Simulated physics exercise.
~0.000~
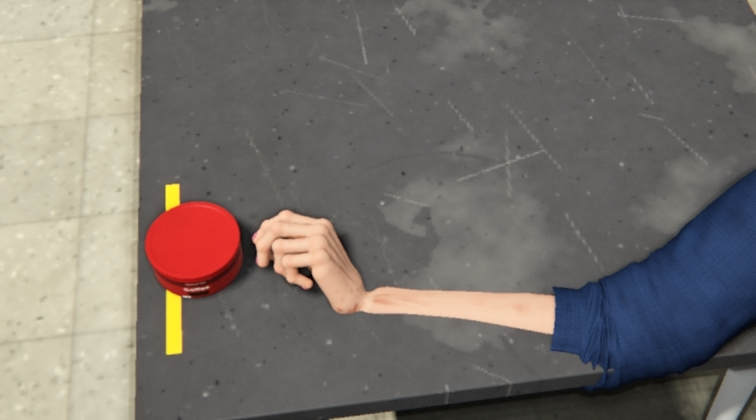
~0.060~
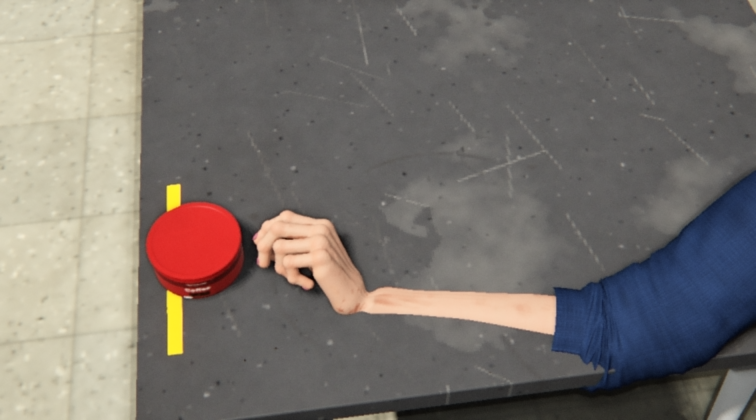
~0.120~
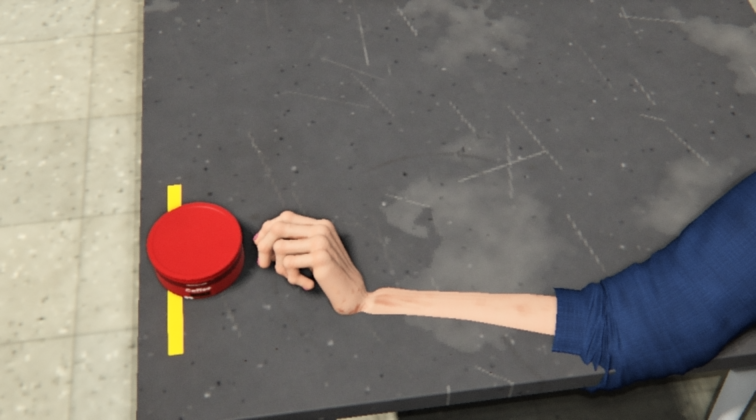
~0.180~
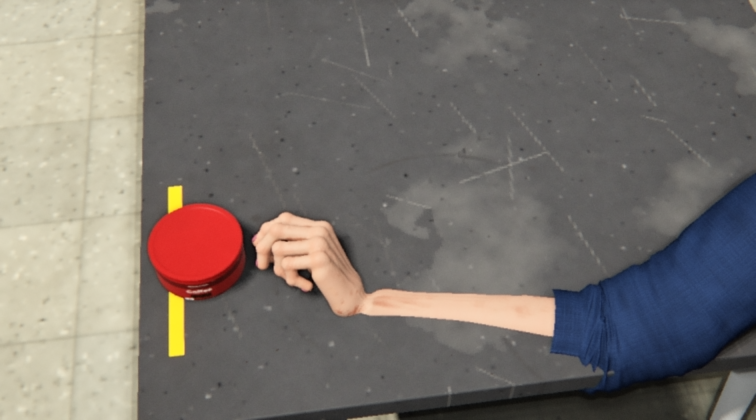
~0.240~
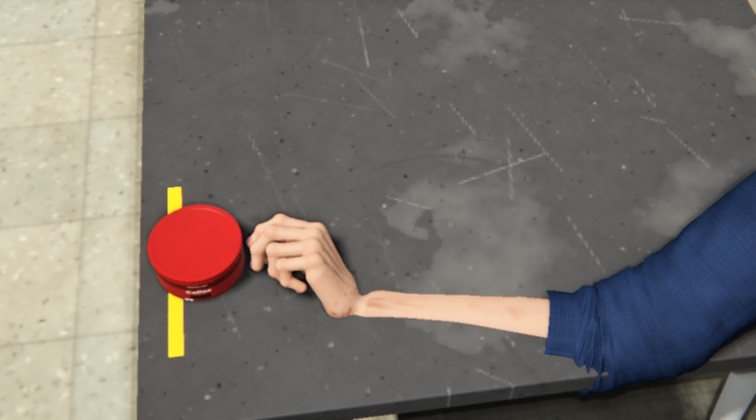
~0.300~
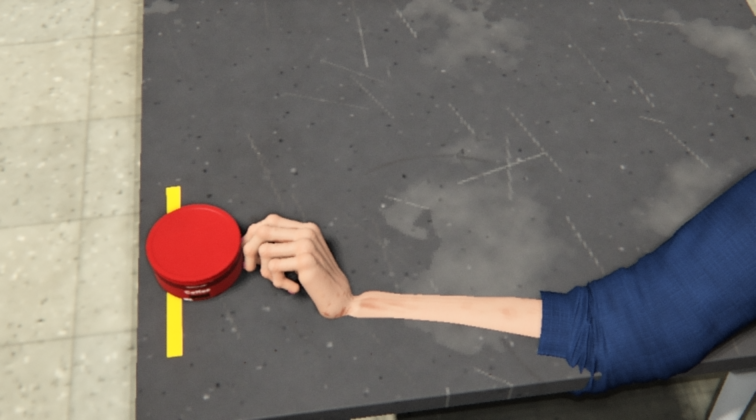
At the end of a dark, scratched table, a red tub sits over a yellow strip, almost motionless, while a bent hand on a blue-sleeved arm rests to its right, then shifts slightly left, closing the small gap between them.
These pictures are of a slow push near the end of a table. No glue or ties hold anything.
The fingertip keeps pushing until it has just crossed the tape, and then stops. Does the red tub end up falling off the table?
Yes, it falls off.
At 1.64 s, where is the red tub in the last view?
I'd look for it close to (98, 339).
Around 1.30 s, red tub leaning 19° off how it started near (113, 266).
Around 1.64 s, red tub in the air near (99, 339).
Finally (2.0 s), the red tub drops to the floor.
